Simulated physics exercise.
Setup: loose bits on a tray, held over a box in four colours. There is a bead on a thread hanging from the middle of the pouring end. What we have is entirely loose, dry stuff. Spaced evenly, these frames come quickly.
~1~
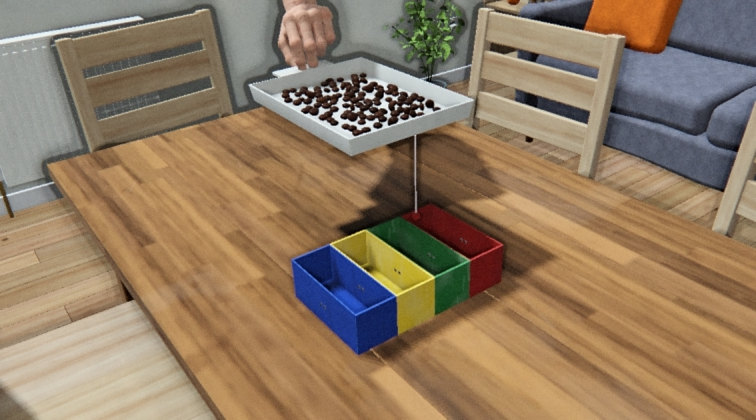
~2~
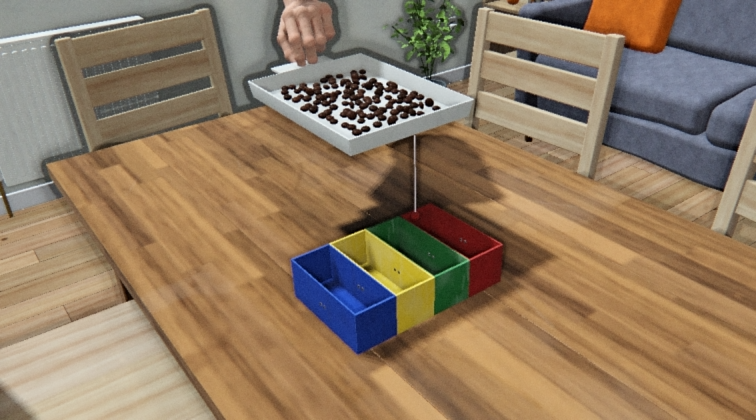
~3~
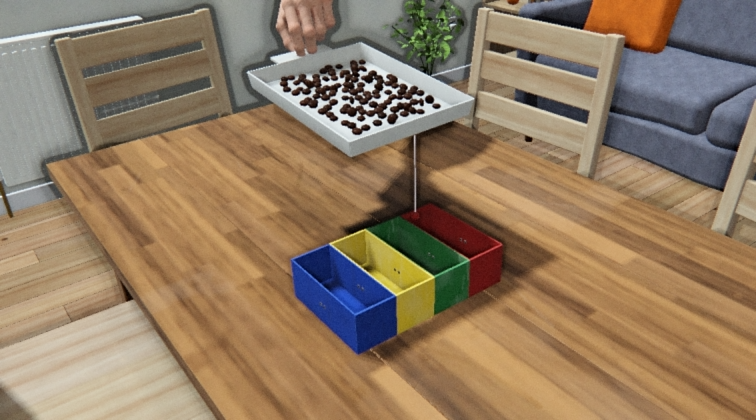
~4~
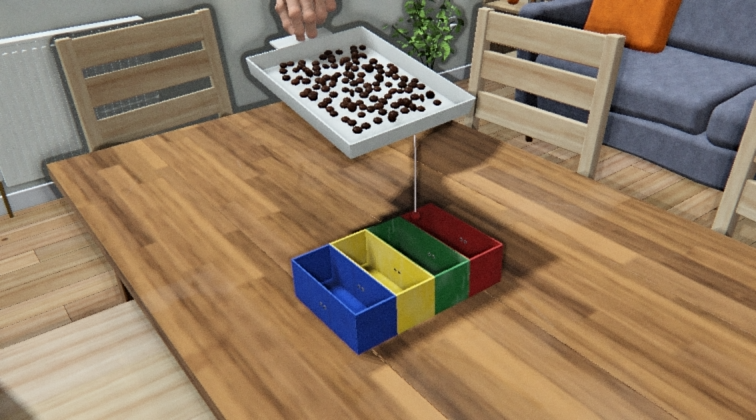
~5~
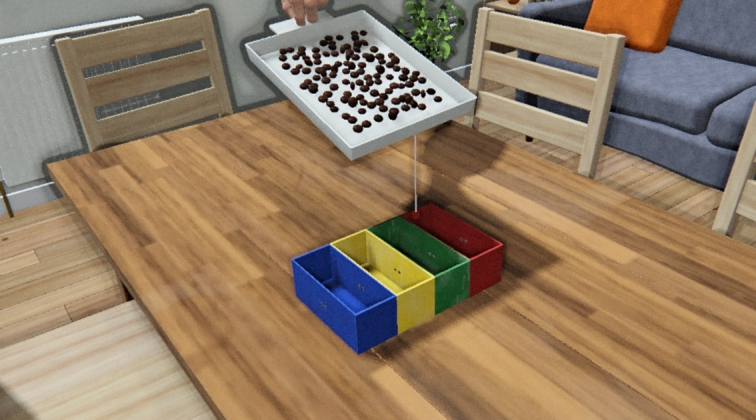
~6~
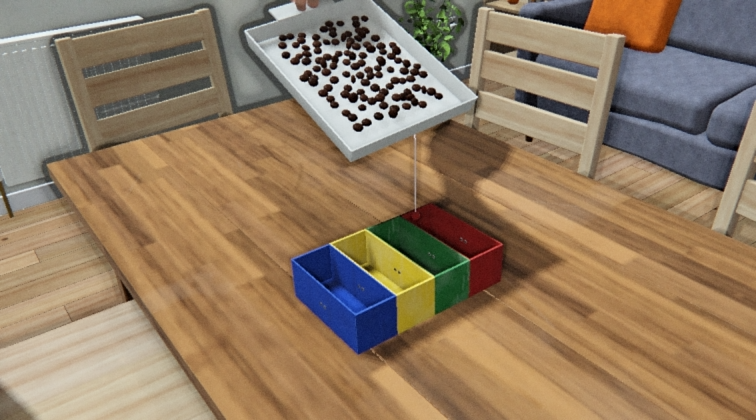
At first, a hand holds a white tray of small dark brown pieces nearly level above a box with blue, yellow, green and red compartments on a wooden table. Then the hand raises the tray's far end, slanting it gradually toward the box, while the pieces stay spread across it.
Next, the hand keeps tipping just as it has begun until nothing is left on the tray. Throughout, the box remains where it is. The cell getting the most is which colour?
It is yellow.
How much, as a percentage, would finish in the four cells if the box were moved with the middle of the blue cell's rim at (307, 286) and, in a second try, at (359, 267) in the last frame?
90 % for the first, 90 % for the second.
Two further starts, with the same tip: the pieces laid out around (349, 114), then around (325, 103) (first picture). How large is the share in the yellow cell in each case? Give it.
First case around 70 %, second case around 60 %.
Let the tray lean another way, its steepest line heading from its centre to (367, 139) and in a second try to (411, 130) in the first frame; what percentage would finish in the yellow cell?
About 80 % and 10 %.
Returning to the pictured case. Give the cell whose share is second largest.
Ranked second: That green cell.
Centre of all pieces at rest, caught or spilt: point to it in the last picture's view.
About pixel (400, 294).
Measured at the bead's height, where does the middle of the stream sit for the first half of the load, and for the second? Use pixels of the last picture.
The leading part at (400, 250), the rest of it at (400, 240).
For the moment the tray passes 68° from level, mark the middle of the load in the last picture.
Look around (393, 124) in the last picture.
Shortly afterwards, tray tipped steeply; all but a few on the tray; only a few falling or outside the box.
Next, tray tipped past a quarter turn; near a third on the tray; near a quarter in the yellow cell; a little in the green cell; a little in the blue cell; only a few in the red cell; near a quarter falling or outside the box.
Some moments later, tray tipped past a quarter turn; near half in the yellow cell; near a quarter in the green cell; a little in the red cell; a little in the blue cell; a little falling or outside the box.
In the end, tray tipped past a quarter turn; near half in the yellow cell; near a quarter in the green cell; a little in the red cell; a little in the blue cell; a little outside the box.
